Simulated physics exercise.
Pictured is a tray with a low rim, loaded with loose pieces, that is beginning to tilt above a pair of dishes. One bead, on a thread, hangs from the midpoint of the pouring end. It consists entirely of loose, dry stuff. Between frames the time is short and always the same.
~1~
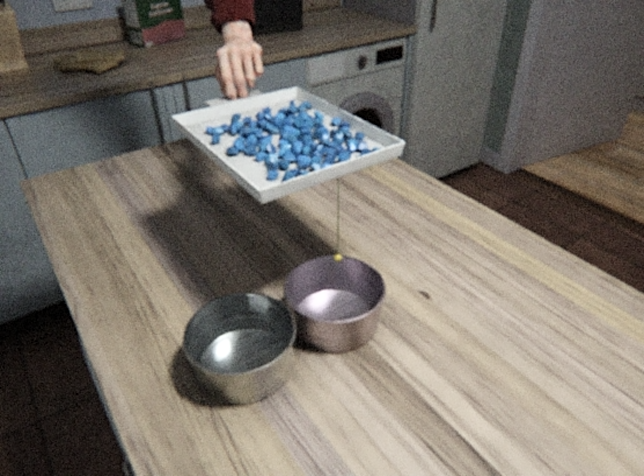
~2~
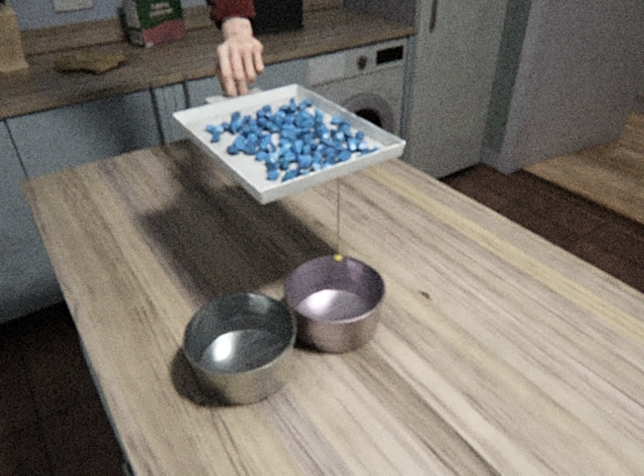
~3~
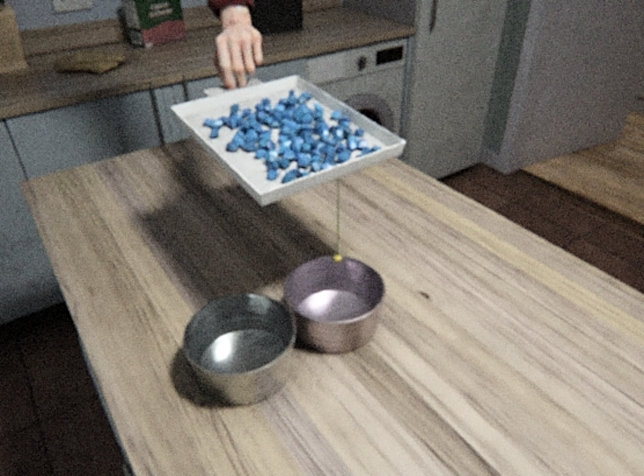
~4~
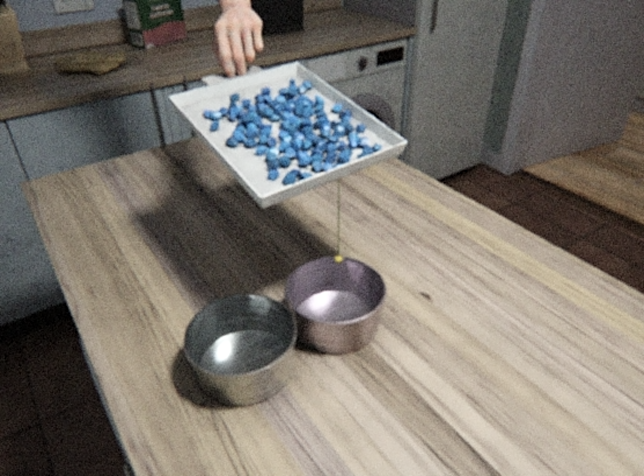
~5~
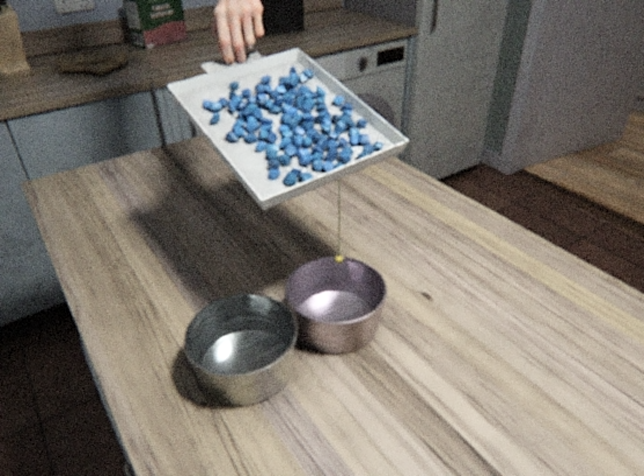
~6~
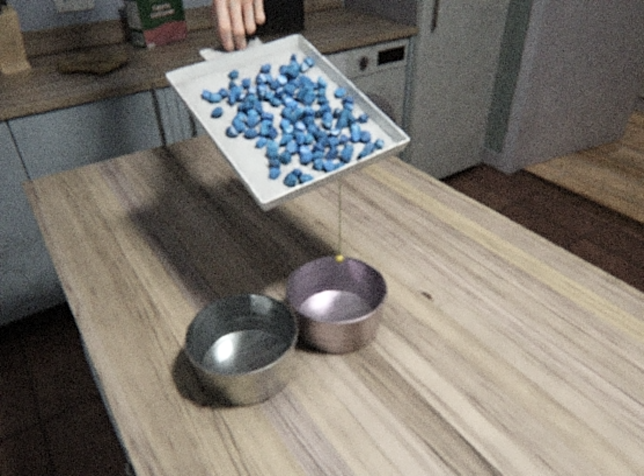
A hand gradually tilts a white tray of blue stones above two round metal bowls.
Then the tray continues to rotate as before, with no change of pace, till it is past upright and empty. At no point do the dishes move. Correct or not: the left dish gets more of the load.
Not correct; the right dish gets more.
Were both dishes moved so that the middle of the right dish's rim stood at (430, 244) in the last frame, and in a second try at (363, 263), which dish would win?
First place: The leftmost dish. Second place: The leftmost dish.
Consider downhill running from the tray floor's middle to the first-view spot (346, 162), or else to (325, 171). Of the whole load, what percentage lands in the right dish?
For the first aim it is 20 in a hundred, for the second 50 in a hundred.
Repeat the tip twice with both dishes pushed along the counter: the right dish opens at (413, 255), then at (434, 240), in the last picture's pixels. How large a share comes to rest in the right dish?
Trial 1 0%, trial 2 0%.
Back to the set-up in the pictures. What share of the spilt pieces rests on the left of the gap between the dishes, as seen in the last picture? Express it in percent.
30 per cent, about.
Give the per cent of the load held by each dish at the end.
Left about 20, right about 60 in a hundred.
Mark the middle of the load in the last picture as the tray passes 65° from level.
About (309, 165).
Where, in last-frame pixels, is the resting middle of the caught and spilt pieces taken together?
The centre comes to rest close to (330, 329).
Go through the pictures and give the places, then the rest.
In the first frame, corners of the pouring end at (261, 189) and (402, 142), level; middle of the load at (297, 135), aquarium stones; left dish at (268, 379); right dish at (365, 329); bead on its thread at (338, 258).
In the second frame, corners of the pouring end at (261, 189) and (402, 142), level; middle of the load at (297, 134).
In the third frame, corners of the pouring end at (261, 192) and (402, 142), tipped barely, lowest at the left corner; middle of the load at (297, 130).
In the fourth frame, corners of the pouring end at (262, 195) and (404, 141), tipped a little, lowest at the left corner; middle of the load at (297, 125).
In the fifth frame, corners of the pouring end at (263, 198) and (405, 140), tipped a little, lowest at the left corner; middle of the load at (298, 119).
In the sixth frame, corners of the pouring end at (264, 200) and (406, 139), tipped clearly, lowest at the left corner; middle of the load at (299, 113); left dish at (270, 380); right dish at (366, 330).
Soon after the last picture, tray tipped steeply; nearly all on the tray; a small part in the air.
A little later, tray tipped past a quarter turn; about a quarter on the tray; about a quarter in the left dish; about half in the right dish; a small part outside both; a small part in the air.
Later still, tray tipped past a quarter turn; about a quarter in the left dish; about two thirds in the right dish; about a quarter outside both; a stray few in the air.
At rest, tray tipped past a quarter turn; about a quarter in the left dish; about two thirds in the right dish; about a quarter outside both; a stray few in the air.
